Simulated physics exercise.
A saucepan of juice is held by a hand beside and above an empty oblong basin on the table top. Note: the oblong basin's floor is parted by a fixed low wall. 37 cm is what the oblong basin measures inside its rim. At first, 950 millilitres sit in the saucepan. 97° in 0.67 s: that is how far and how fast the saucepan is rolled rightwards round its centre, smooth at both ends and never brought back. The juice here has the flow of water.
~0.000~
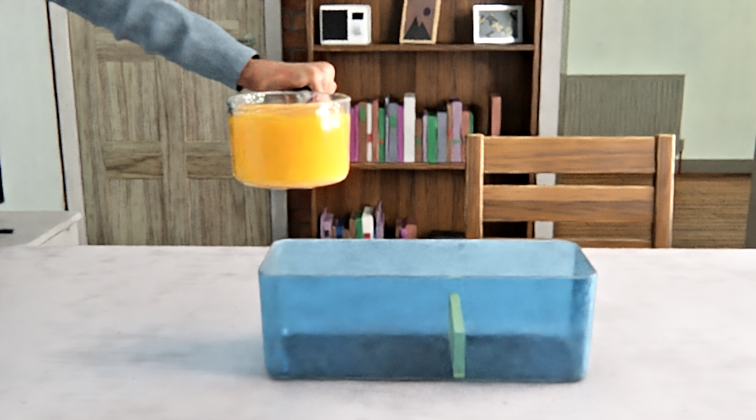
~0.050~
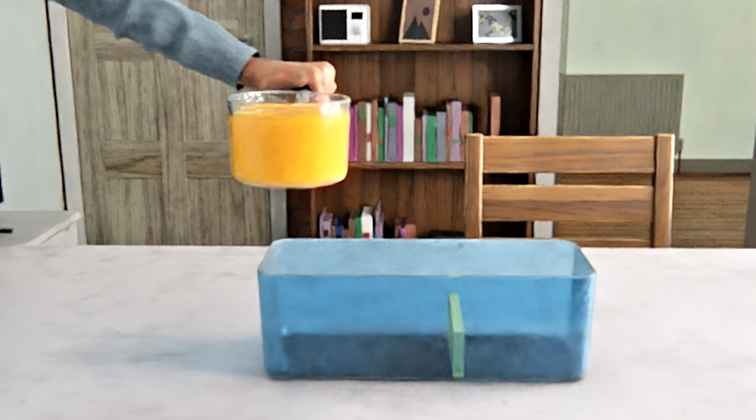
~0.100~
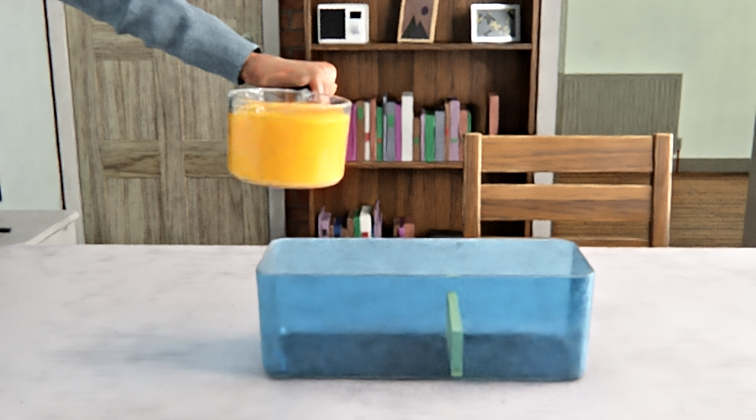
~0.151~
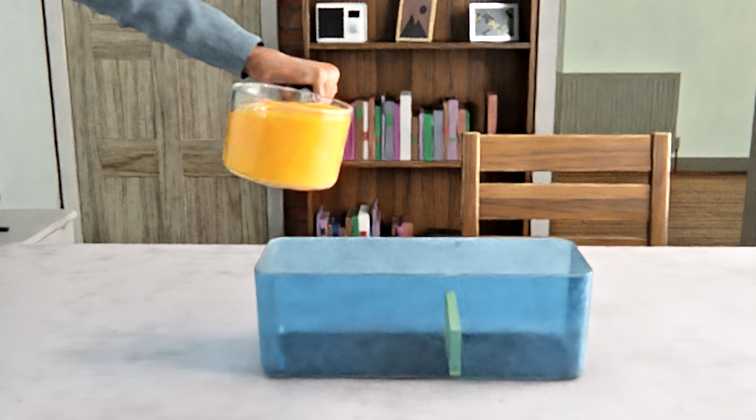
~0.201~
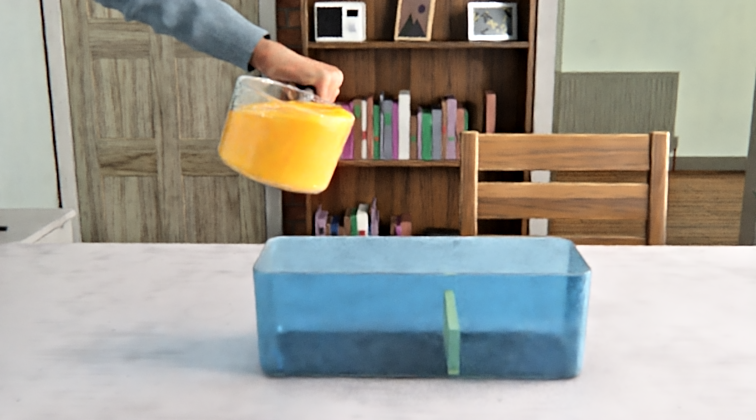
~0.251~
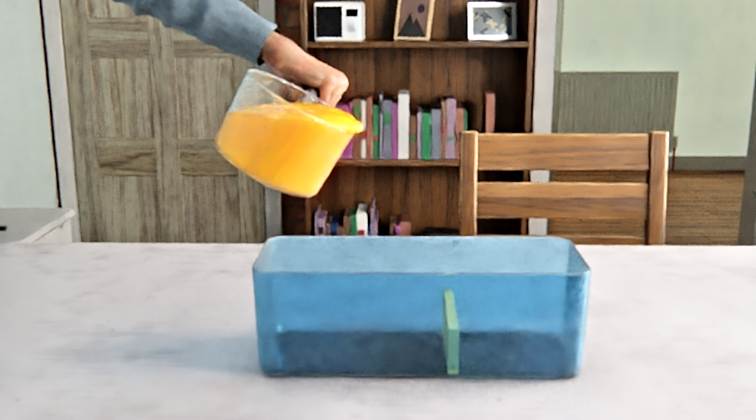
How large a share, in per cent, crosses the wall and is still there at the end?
A share of about 4 per cent.
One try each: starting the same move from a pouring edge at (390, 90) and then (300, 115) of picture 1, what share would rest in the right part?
50 then 5 %.
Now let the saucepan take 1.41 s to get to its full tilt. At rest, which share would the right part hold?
In that case, some 0 percent.
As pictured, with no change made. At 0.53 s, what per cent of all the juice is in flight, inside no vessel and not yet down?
34 per cent.
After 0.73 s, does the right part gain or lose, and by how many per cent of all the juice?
Net change: A rise of about 3 %.
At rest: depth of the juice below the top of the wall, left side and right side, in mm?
Left side: Around 22 mm. Right side: Around 52 mm.
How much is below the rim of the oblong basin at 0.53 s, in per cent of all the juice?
18 %, give or take.
After 0.53 s the tilt is 86° and 47 per cent is still to pour, 19 is left of the wall and 0 right of it.
After 0.73 s the tilt is 97° and 14 per cent is still to pour, 75 is left of the wall and 1 right of it.
After 0.94 s the tilt is 97° and 4 per cent is still to pour, 88 is left of the wall and 4 right of it.
After 1.17 s the tilt is 97° and 1 per cent is still to pour, 93 is left of the wall and 4 right of it.
In the end 95 per cent lies left of the wall, 4 right of it and 1 outside.
